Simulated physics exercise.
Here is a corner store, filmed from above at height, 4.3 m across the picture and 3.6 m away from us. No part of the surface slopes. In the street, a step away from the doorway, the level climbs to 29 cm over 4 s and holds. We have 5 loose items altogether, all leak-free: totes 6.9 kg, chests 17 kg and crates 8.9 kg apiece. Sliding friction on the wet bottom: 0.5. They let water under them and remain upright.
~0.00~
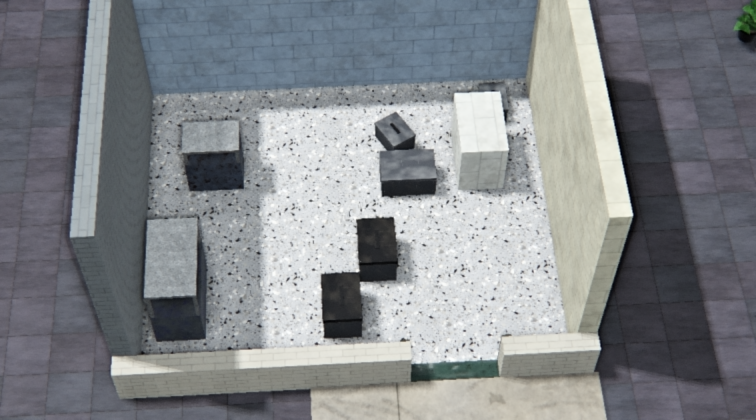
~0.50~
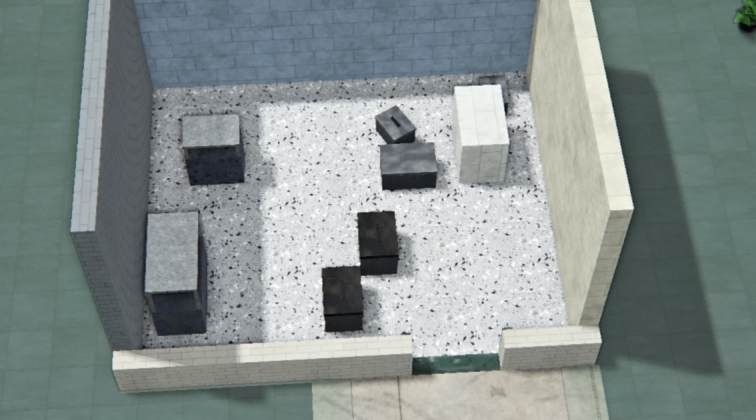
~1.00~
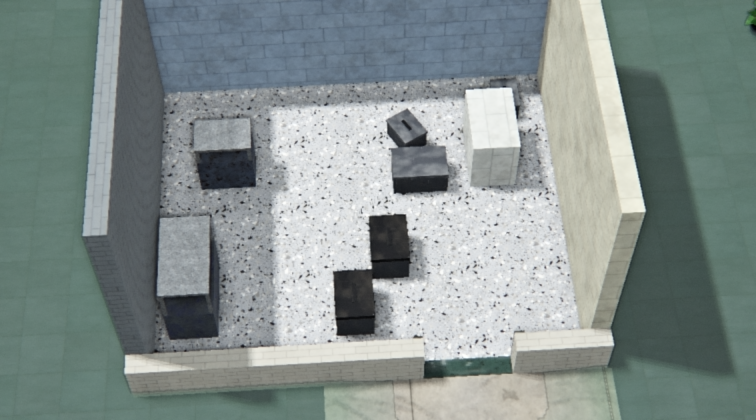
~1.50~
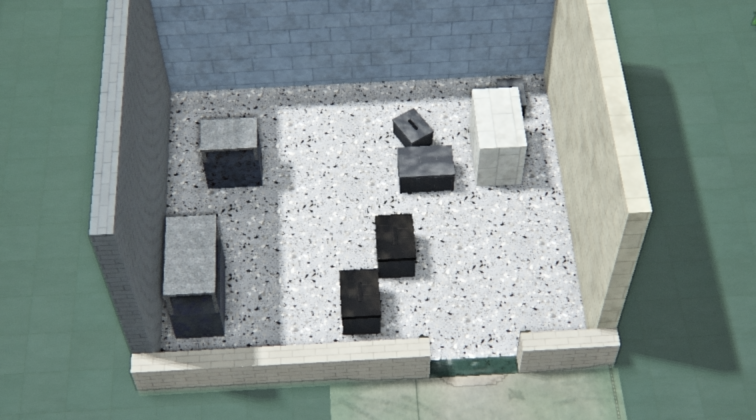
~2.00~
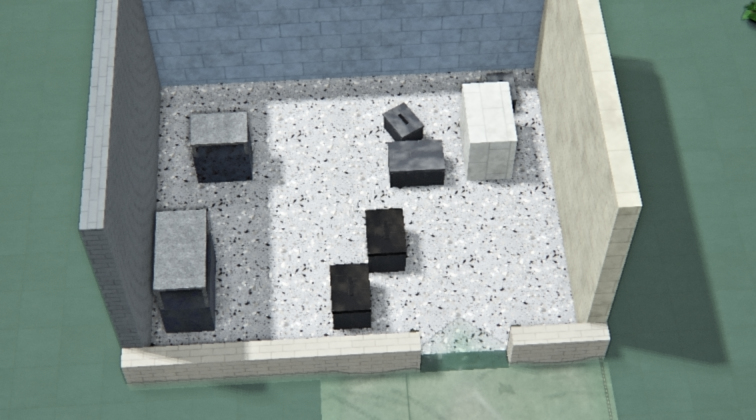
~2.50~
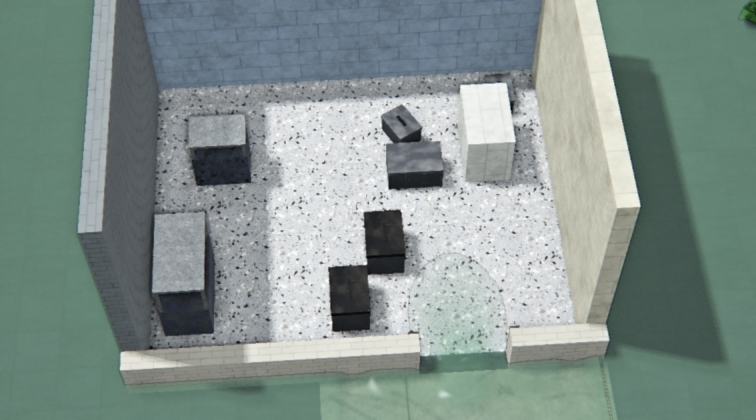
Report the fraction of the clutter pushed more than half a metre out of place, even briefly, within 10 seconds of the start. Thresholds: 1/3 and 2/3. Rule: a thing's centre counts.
Two thirds and up.
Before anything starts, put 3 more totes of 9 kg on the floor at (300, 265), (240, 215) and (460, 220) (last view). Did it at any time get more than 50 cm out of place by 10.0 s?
The first one stays inside the mark, the next stays inside the mark, and the last tops the mark.
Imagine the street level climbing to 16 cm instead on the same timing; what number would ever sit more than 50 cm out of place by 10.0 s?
The count would be 0.
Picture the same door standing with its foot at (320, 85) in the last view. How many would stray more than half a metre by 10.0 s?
The answer would then be 3.
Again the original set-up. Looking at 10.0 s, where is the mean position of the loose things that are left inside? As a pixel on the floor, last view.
(282, 184).
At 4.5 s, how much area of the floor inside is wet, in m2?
Flooded: Near 7.5 m2.
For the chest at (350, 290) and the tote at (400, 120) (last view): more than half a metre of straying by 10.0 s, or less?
Within, beyond.
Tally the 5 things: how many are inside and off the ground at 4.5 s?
I get 0.
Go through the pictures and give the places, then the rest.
A tote at (395, 129) rests on the ground; a chest at (341, 296), on the bottom; 0.0 m2 under water; 0 of 5 have shifted, in the first picture.
A tote at (395, 122), on the bottom; a chest at (342, 290) rests on the ground; water covers 0.0 m2; 0 of 5 have shifted, in the second picture.
A tote at (407, 126) rests on the ground; a chest at (354, 293) rests on the ground; 0.0 m2 under water; 0 of 5 have shifted, in the third picture.
A tote at (413, 125) rests on the ground; a chest at (360, 292), on the bottom; water covers 0.0 m2; 0 of 5 have shifted, in the fourth picture.
A tote at (403, 119), on the bottom; a chest at (350, 287), on the bottom; 0.2 m2 under water; 0 of 5 have shifted, in the fifth picture.
A tote at (401, 121), on the bottom; a chest at (349, 289), on the bottom; water covers 0.9 m2; 0 of 5 have shifted, in the sixth picture.
After 3.5 s 0 of 5 are over 50 cm from their spots; 0 afloat.
After 4.5 s 0 of 5 are over 50 cm from their spots; 0 afloat.
After 7.0 s 3 of 5 are over 50 cm from their spots; 3 afloat.
After 10.0 s 4 of 5 are over 50 cm from their spots, and 4 have been at some point; 4 afloat.
